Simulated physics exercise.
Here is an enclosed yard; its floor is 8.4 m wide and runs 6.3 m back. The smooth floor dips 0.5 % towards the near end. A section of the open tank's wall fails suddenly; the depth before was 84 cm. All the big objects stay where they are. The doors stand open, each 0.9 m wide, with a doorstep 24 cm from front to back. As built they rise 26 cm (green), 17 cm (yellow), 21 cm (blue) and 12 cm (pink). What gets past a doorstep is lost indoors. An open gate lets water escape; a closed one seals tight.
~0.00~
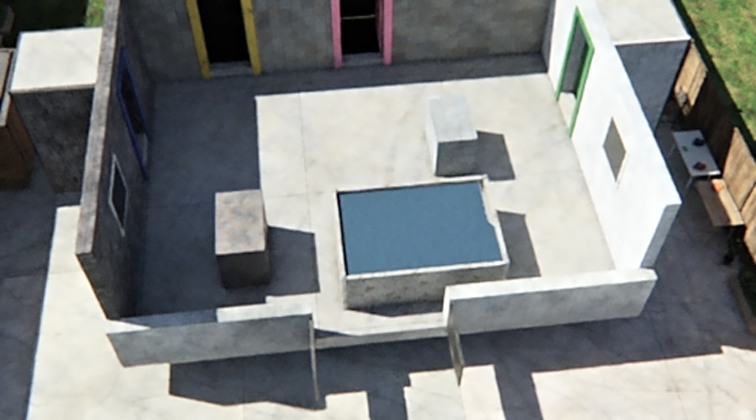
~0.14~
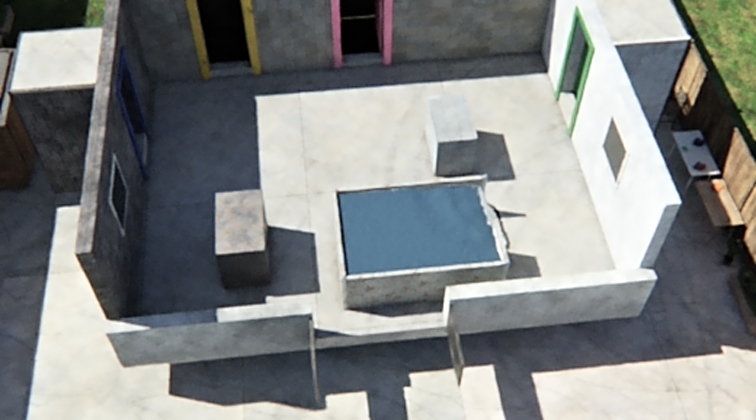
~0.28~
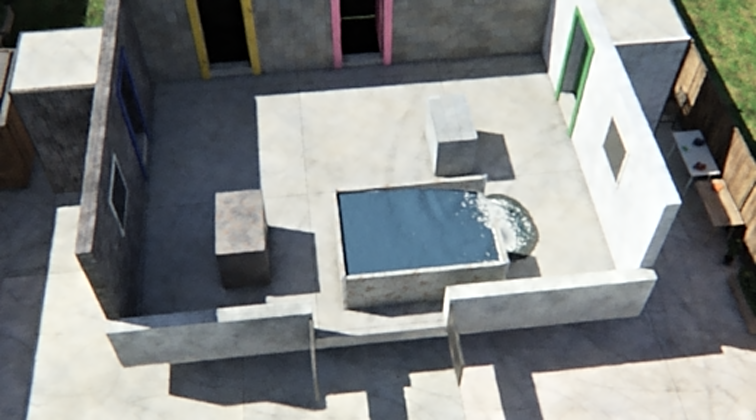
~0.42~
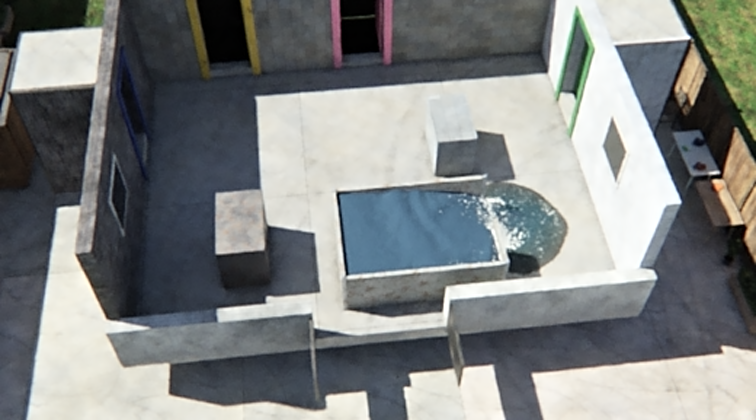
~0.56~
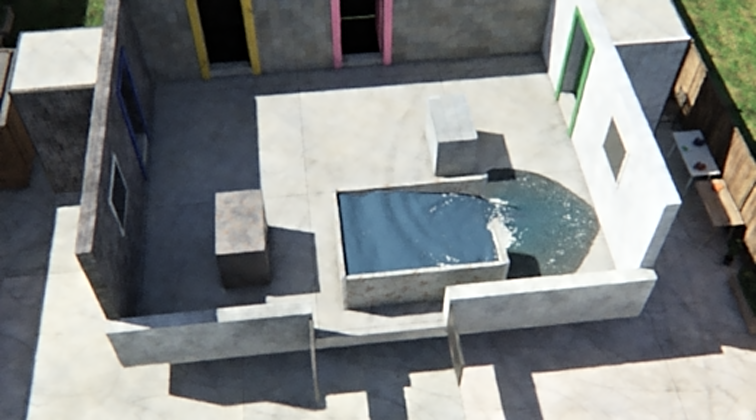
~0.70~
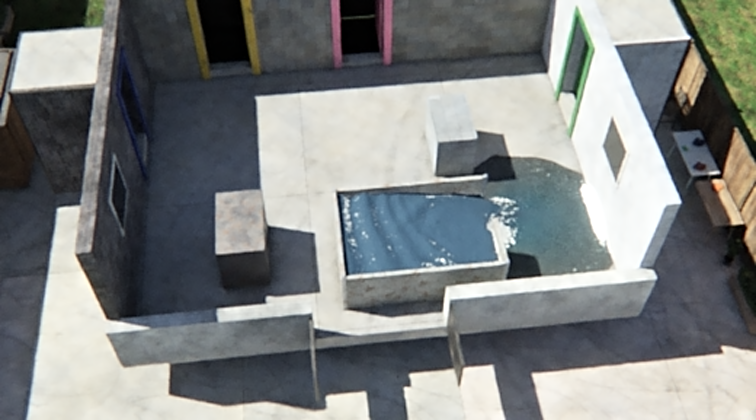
The clip opens on a walled concrete yard with blue, yellow, pink and green doorways, two blocks and an open tank of still water. The tank's right side breaks open, and foaming water pours through the gap. It fans out across the floor to the right-hand wall while ripples cross the tank.
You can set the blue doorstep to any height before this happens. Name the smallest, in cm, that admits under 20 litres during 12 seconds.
It would have to be roughly 7.5 cm high.
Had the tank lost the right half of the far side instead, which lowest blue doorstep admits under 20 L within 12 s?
About 10.0 cm.
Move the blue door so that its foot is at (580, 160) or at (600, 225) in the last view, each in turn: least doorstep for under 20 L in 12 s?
About 26 and 38 cm.
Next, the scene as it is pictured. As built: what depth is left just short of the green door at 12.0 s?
About 9.0 cm.
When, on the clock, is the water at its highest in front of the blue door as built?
Near 9.0 s.
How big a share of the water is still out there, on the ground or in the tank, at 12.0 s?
Roughly 92 in a hundred.
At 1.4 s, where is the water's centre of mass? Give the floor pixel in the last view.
Near (452, 247).
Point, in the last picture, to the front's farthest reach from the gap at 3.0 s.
Near (539, 57).
After 1.4 s water covers 15 % of the floor, deepest (49 cm) near (487, 224); it has not reached the blue door.
After 3.0 s water covers 30 % of the floor, deepest (38 cm) near (620, 296); it has not reached the blue door.
After 12.0 s water covers 95 % of the floor, deepest (16 cm) near (135, 344); 9 cm at the blue door, 0 litres in over its 21 cm doorstep.
At the blue door as built, the water arrived by 6.5 s and peaked near 11 cm at 9.0 s.
With a doorstep of 7 cm, 27 litres would have come in within the 12 s; with 9.5 cm, 3 litres. So under 20 litres takes about 7.5 cm.
